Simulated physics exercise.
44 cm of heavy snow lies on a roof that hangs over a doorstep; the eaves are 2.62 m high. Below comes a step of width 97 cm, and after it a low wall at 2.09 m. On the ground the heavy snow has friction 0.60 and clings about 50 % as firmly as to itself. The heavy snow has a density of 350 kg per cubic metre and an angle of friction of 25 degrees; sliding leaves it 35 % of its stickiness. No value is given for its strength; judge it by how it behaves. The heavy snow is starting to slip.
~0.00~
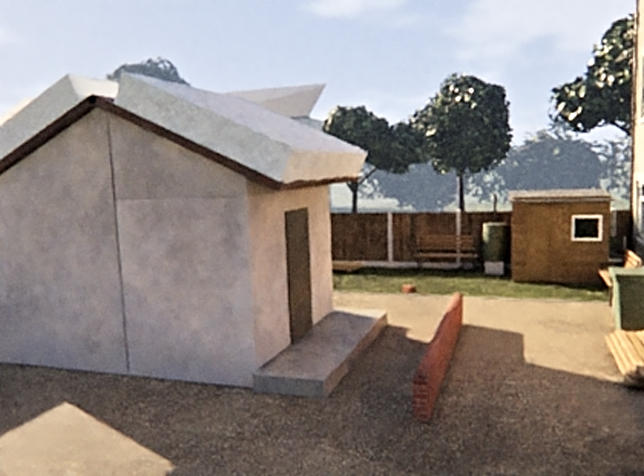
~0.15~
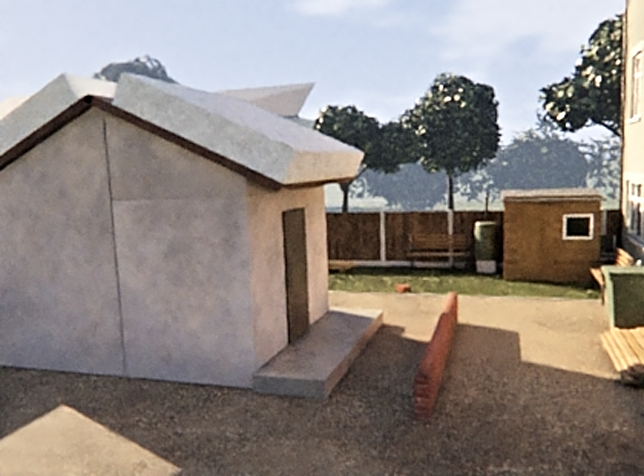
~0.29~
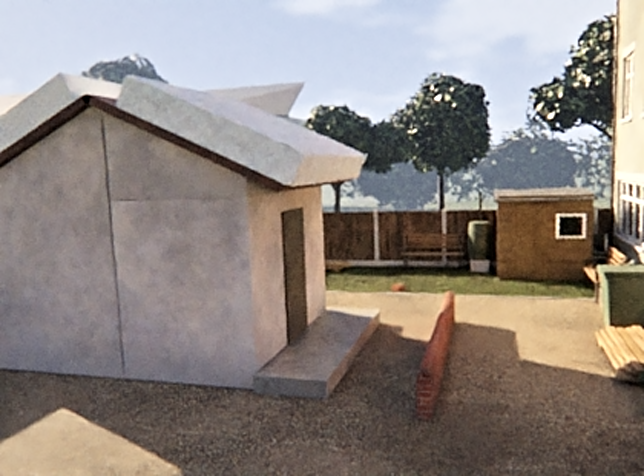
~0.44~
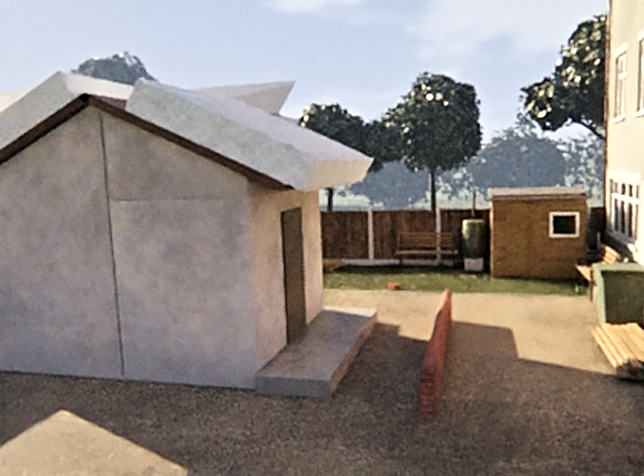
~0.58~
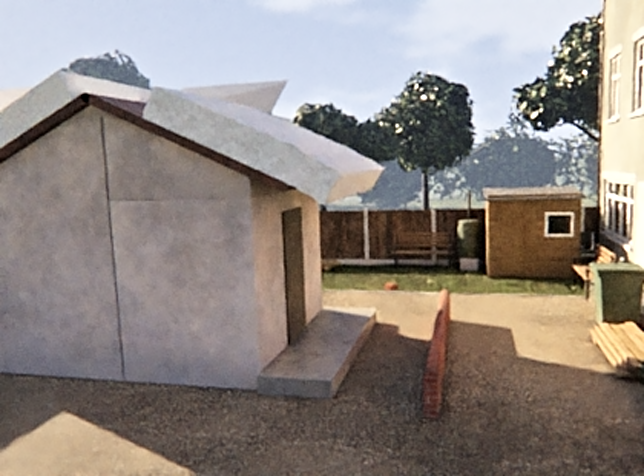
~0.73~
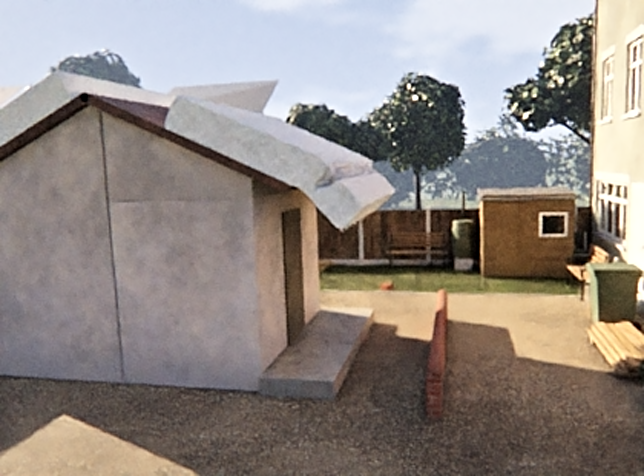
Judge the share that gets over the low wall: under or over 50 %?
I judge it over.
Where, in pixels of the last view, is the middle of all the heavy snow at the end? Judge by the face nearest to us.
Position: About (497, 395).
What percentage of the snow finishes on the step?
I'd estimate close to 0 %.
After 1.14 s, 52 % is still on the roof and 0 % is past the low wall.
After 1.63 s, none is still on the roof and 51 % is past the low wall.
After 2.11 s, none is still on the roof and 67 % is past the low wall.
After 2.60 s, none is still on the roof and 67 % is past the low wall.
After 2.90 s, none is still on the roof and 67 % is past the low wall.
